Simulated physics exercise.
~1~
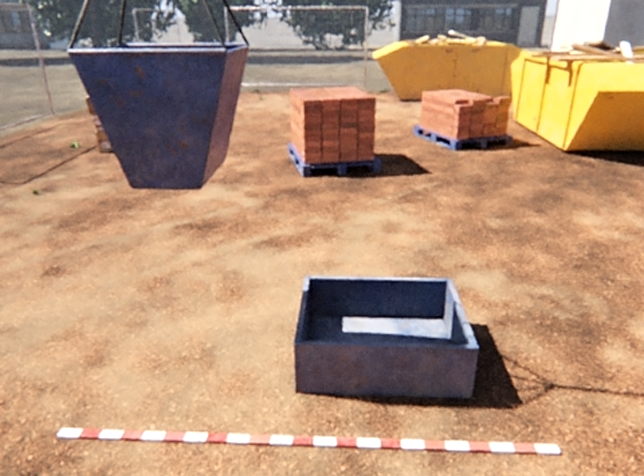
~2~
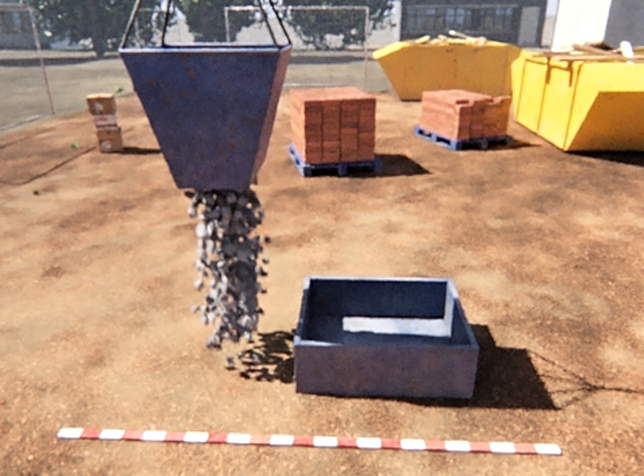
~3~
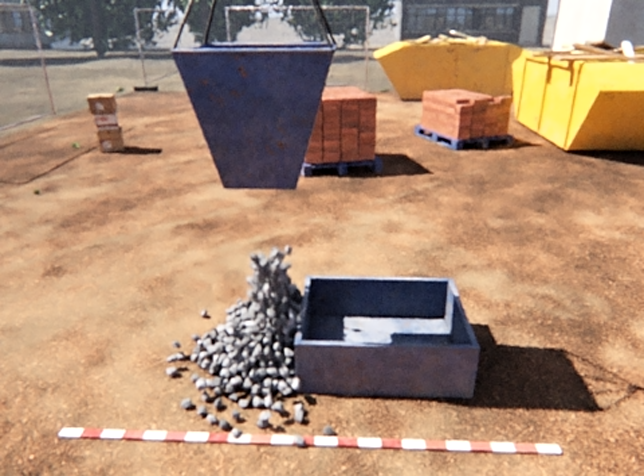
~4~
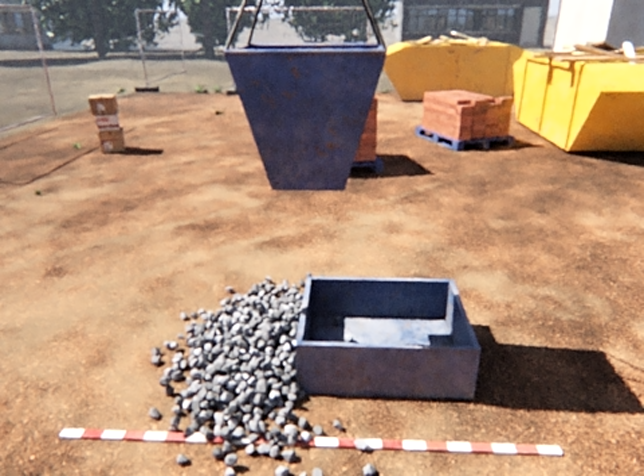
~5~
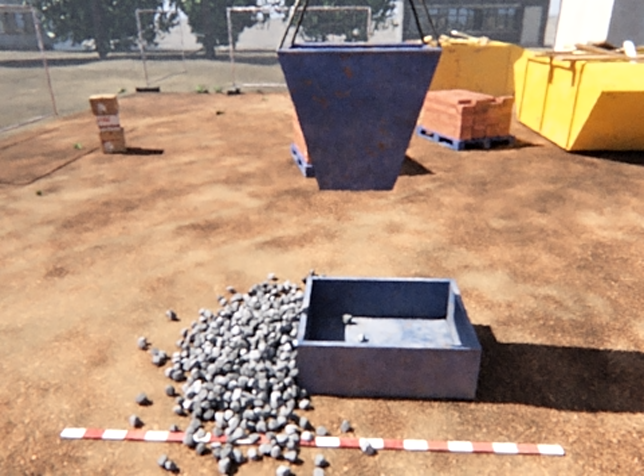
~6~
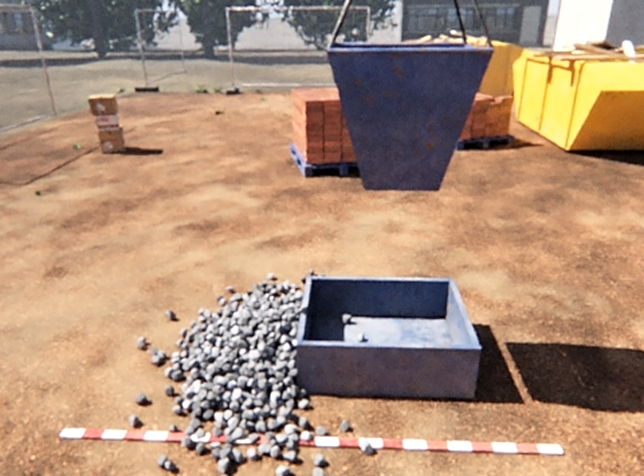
On a dirt yard with brick pallets and yellow skips, a hanging blue hopper moved right and dumped grey stones short of an open bin; they piled up against its left side, only a few ending up inside, while the empty hopper continued right.
